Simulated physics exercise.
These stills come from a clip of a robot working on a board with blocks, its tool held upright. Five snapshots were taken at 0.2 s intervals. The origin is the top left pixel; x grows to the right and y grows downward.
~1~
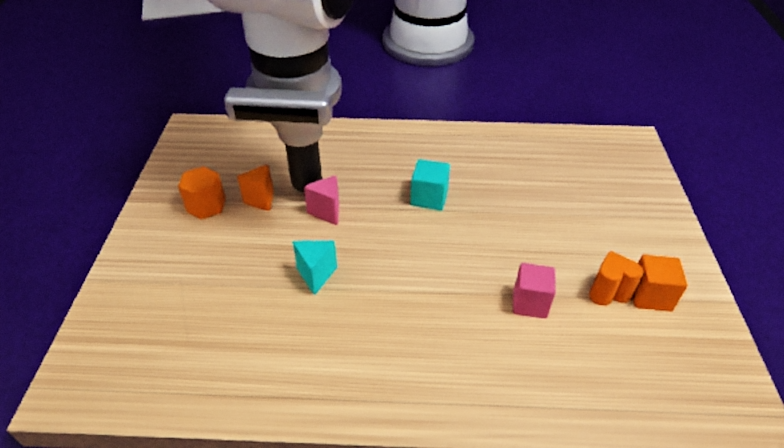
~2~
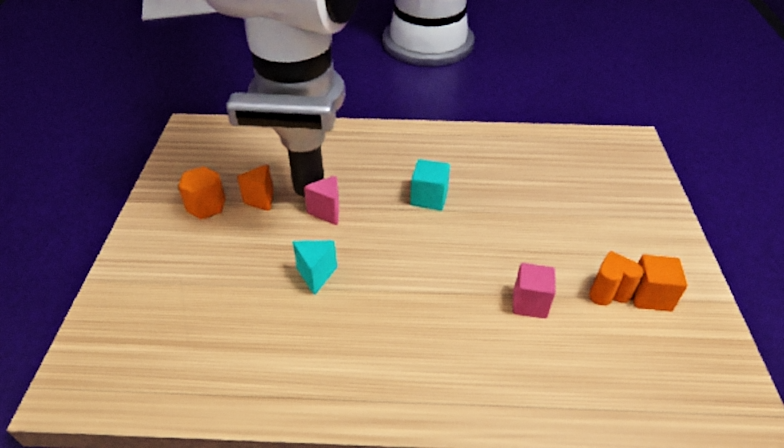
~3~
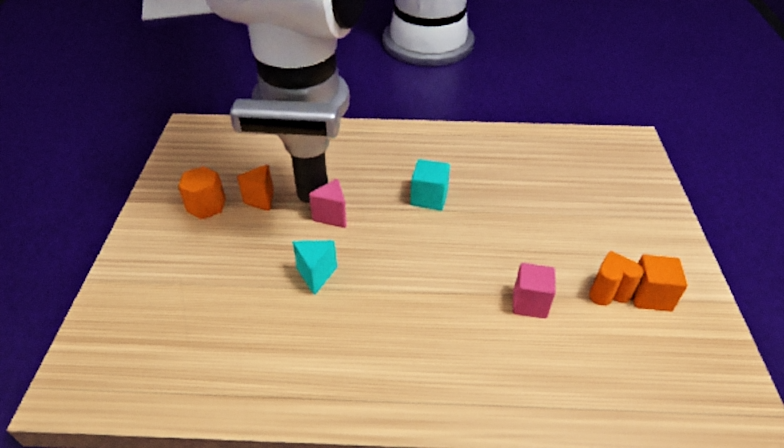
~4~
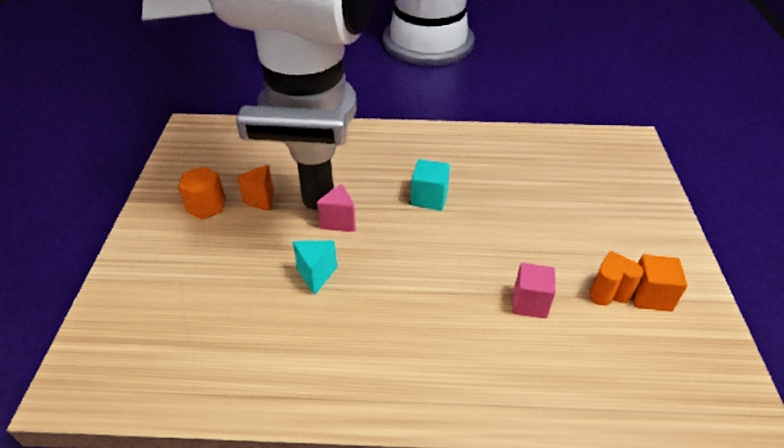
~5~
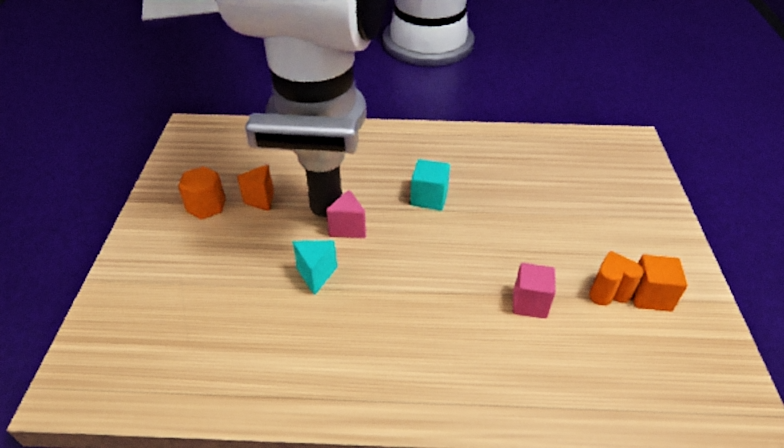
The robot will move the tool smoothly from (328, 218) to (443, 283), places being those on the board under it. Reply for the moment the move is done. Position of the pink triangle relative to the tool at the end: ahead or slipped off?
It is still ahead of the tool.
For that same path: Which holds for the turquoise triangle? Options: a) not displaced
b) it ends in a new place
I choose a.
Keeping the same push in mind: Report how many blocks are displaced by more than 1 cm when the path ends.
The answer is a single block.
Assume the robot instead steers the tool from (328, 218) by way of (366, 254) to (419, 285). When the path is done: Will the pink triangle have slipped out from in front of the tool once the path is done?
That would be a no.
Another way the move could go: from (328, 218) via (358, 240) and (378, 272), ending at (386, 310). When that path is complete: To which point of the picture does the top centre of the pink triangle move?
The middle of its upper face should be somewhere near (412, 249).
On the path given first. One third of the way, tool at (364, 228); pink triangle at (386, 225).
Two thirds of the way, tool at (404, 250); pink triangle at (428, 249).
At the end, tool at (444, 272); turquoise triangle unmoved; pink triangle at (471, 273).
